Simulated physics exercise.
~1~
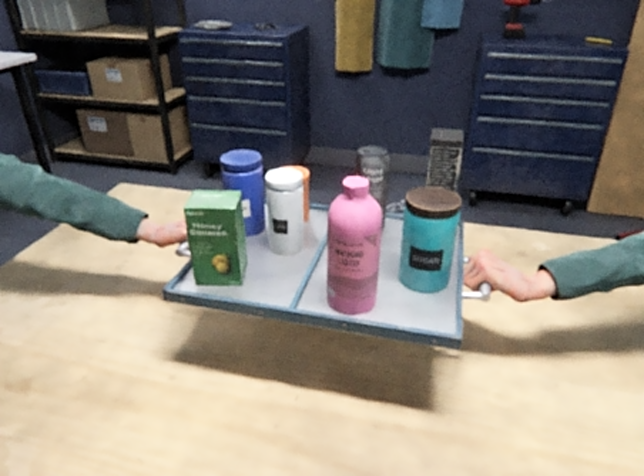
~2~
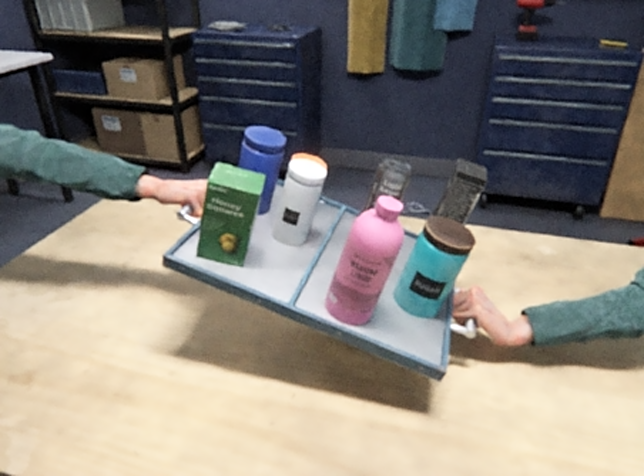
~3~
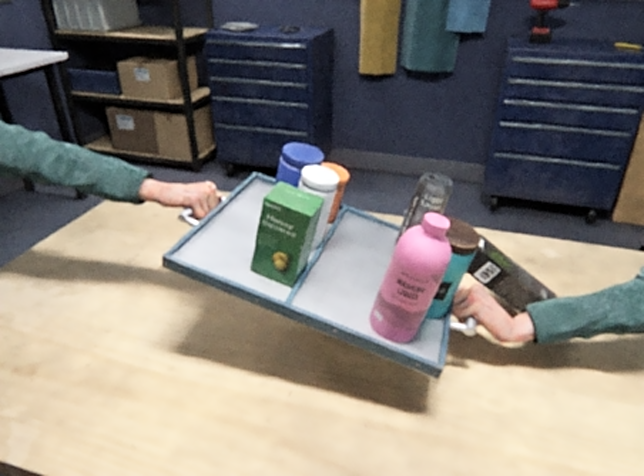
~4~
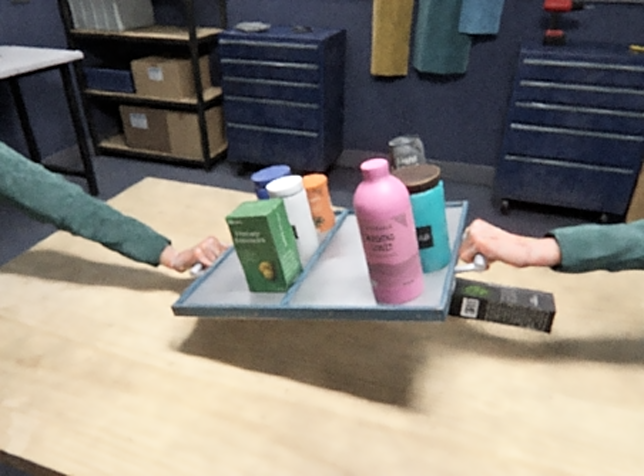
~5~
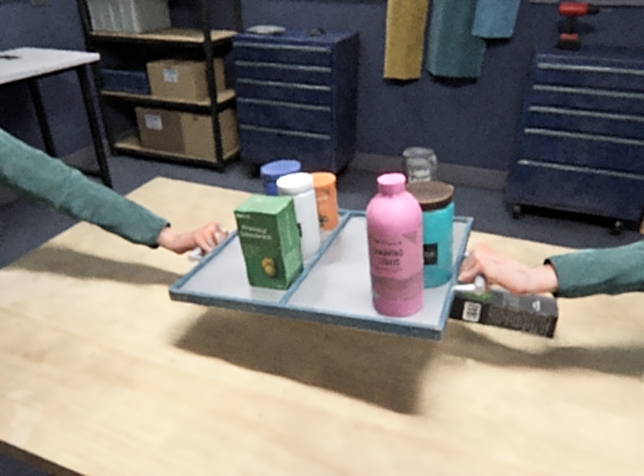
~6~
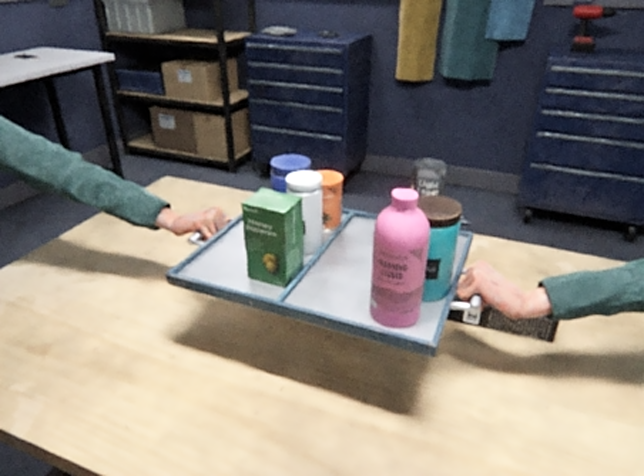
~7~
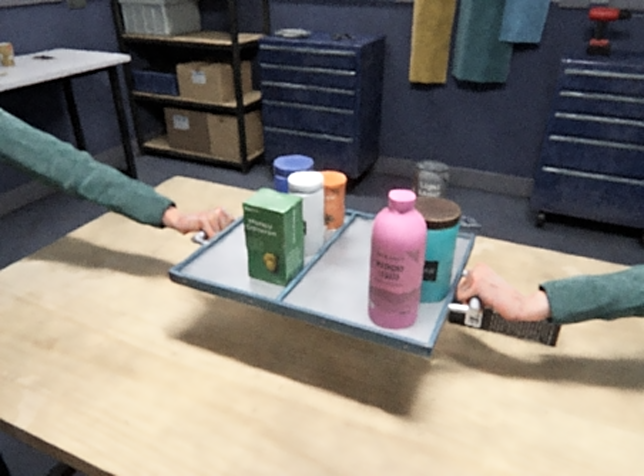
The footage shows two hands tilting a tray of bottles, jars and boxes down to the right, where a black carton falls off the edge as other items slide right; the tray then tips left and levels, the rest still standing, the black carton lying on its side below.
